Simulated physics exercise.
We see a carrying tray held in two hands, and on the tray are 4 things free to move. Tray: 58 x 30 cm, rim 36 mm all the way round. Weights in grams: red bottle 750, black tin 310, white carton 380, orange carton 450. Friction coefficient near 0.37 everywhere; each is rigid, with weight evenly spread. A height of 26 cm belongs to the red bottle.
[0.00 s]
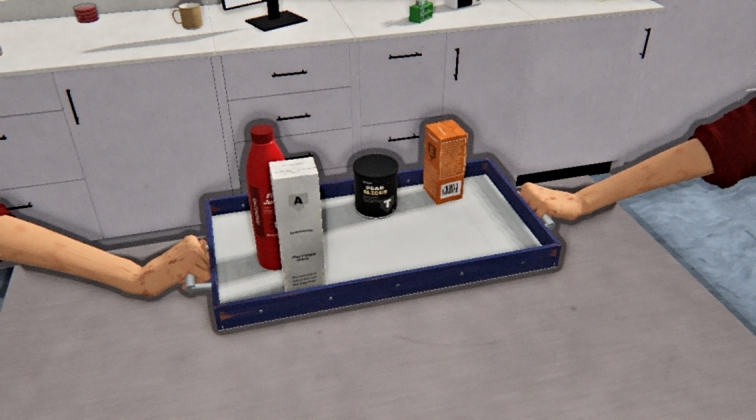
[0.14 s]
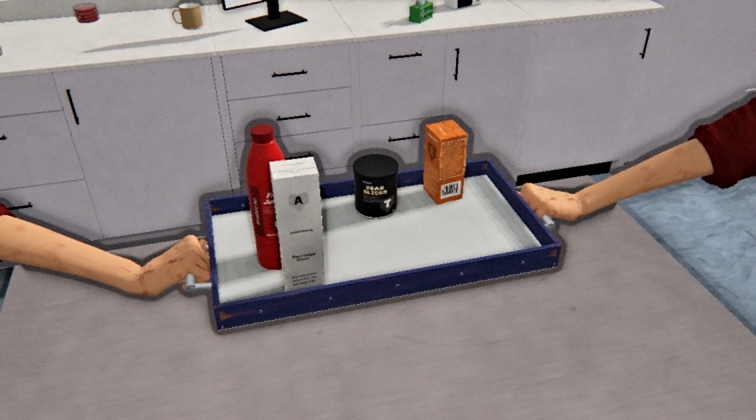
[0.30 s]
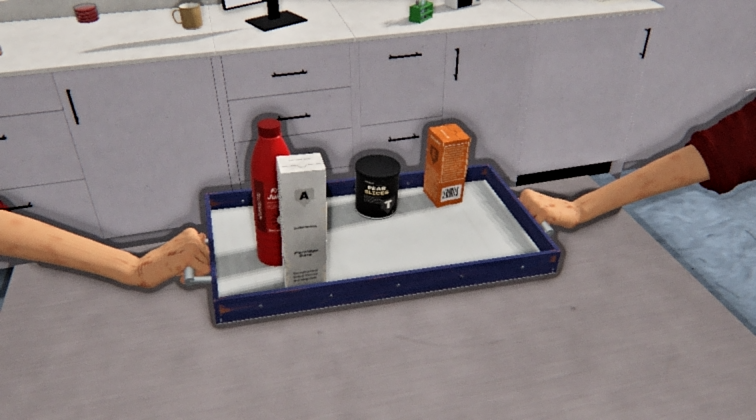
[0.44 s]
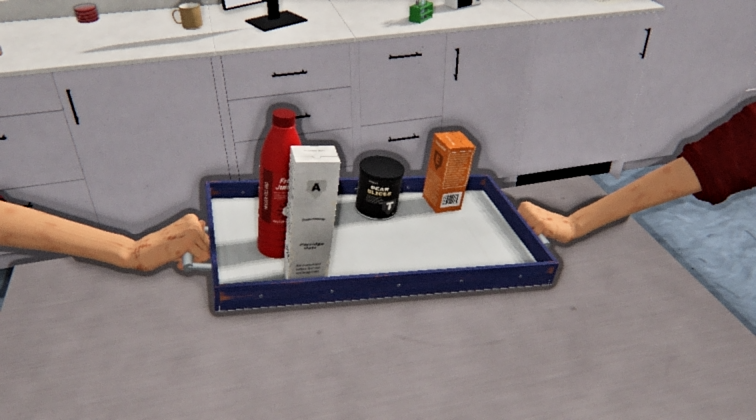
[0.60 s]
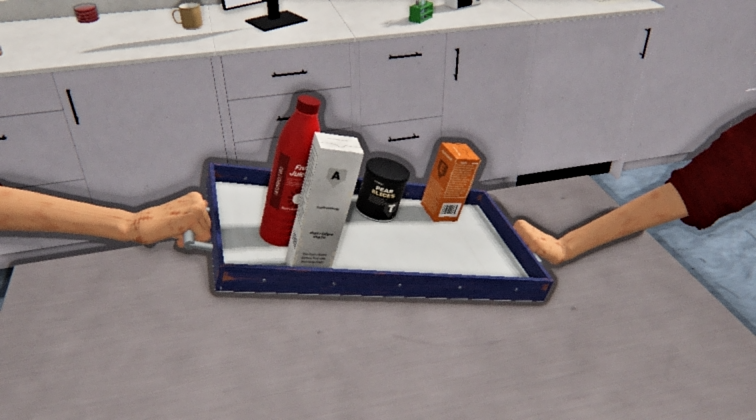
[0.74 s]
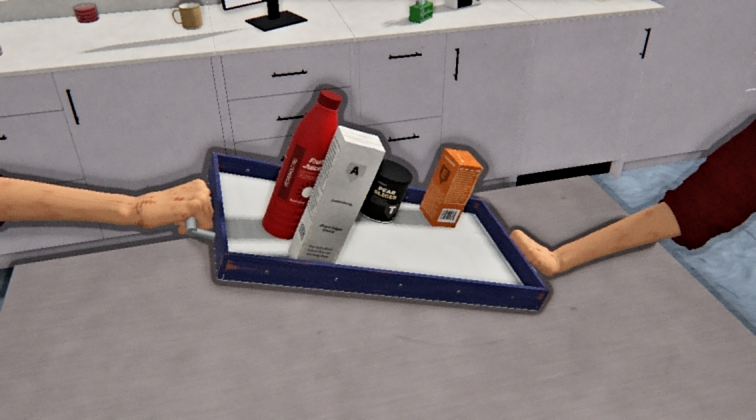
In a kitchen, two hands held a blue-rimmed tray carrying a red bottle, a black tin, and white and orange cartons level, then tilted it steadily right side down, and the items leaned with it.
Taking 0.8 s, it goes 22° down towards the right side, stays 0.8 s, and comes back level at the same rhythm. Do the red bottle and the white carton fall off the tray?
Red bottle: No; white carton: No.
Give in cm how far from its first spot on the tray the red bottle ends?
36 cm.
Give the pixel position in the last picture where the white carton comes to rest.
It ends near (485, 245).
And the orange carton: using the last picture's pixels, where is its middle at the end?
It finishes around (483, 155).
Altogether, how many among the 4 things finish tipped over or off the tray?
In total, 2.
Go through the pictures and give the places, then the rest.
In the first frame, tray level; red bottle (270, 198); white carton (300, 232).
In the second frame, tray level; black tin (376, 187); orange carton (445, 162).
In the third frame, tray tilted 3°, right edge down; black tin (377, 187); orange carton (446, 166).
In the fourth frame, tray tilted 8°, right edge down; black tin (379, 188); orange carton (448, 172).
In the fifth frame, tray tilted 16°, right edge down; black tin (382, 190); orange carton (450, 183).
In the sixth frame, tray tilted 20°, right edge down; red bottle (305, 165); white carton (334, 204) 3° off its base.
After 1.04 s, tray tilted 22°, right edge down; red bottle 67° off its base near (374, 202); white carton on its side near (406, 245); orange carton moved 2 cm.
After 1.14 s, tray tilted 22°, right edge down; red bottle on its side near (402, 229); white carton on its side near (437, 265); orange carton moved 4 cm.
After 1.54 s, tray tilted 22°, right edge down; red bottle on its side near (457, 240); white carton on its side near (482, 274); black tin moved 10 cm.
In the end (3.0 s), toppled on the tray, red bottle and white carton; not toppled but over 5 cm from the start, black tin and orange carton. In the last view, red bottle near (459, 214), white carton near (485, 245).
